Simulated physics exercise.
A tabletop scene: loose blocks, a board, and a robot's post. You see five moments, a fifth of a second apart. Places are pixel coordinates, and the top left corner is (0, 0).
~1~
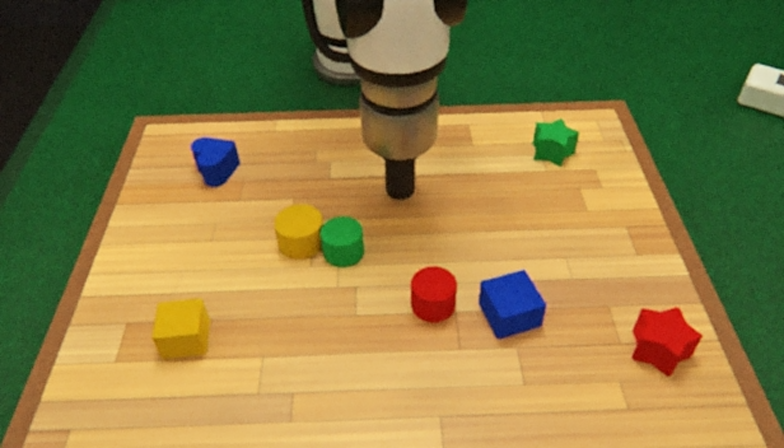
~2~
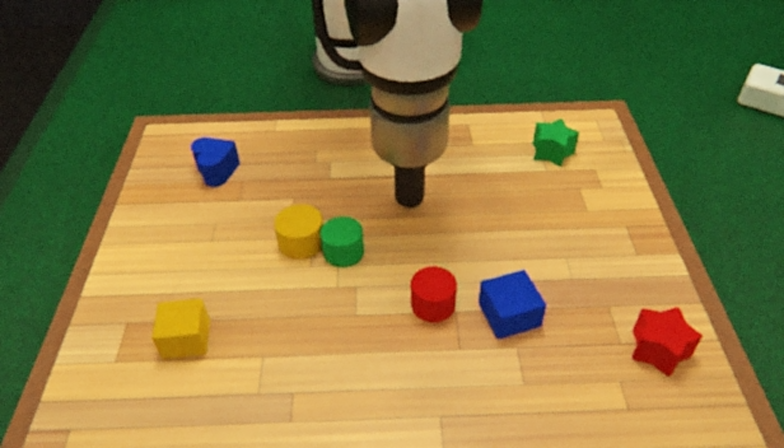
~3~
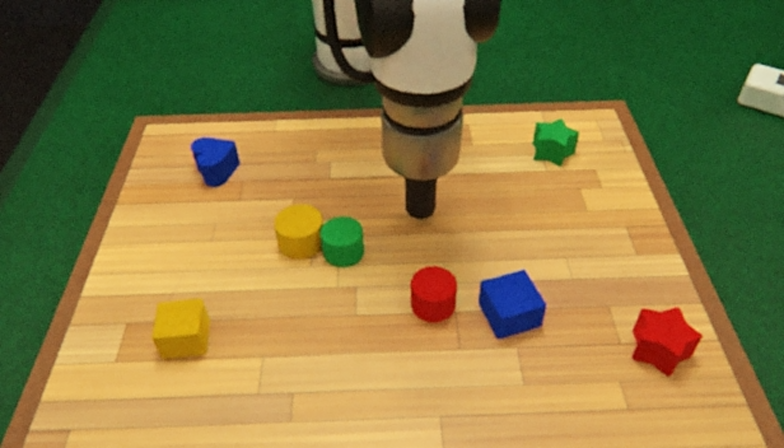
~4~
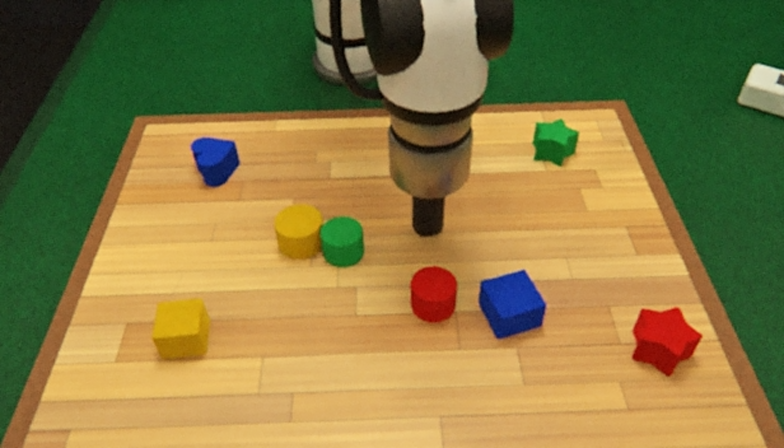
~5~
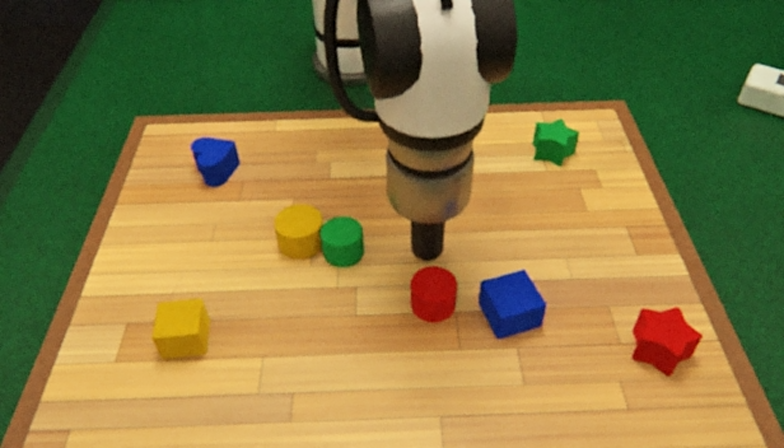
A robot's dark-tipped post moves a short way right and toward the viewer over a wooden board, passing to the right of the green and yellow round blocks. It then continues nearer, shifting very slightly left, until its tip is just behind the red round block, while all the blocks stay still.
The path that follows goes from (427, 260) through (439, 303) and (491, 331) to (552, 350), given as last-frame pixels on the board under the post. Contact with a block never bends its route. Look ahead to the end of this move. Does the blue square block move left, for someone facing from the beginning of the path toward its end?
Yes, that is what happens.
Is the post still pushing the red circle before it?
I believe not.
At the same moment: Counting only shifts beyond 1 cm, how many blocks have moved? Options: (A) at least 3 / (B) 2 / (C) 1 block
B: 2.
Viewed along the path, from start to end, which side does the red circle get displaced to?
It moves off to the right.
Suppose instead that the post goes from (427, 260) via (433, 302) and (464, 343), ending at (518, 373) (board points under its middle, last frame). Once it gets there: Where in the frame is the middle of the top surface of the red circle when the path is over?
It ends at (457, 363).
The first path, step by step. One third of the way, post (441, 295); red circle (442, 316).
Two thirds of the way, post (493, 321); red circle (449, 331); blue square block (531, 292), turned 20° anticlockwise.
At the end, post (555, 341); green circle unmoved; red circle (449, 331); blue square block (548, 289), turned 45° anticlockwise.
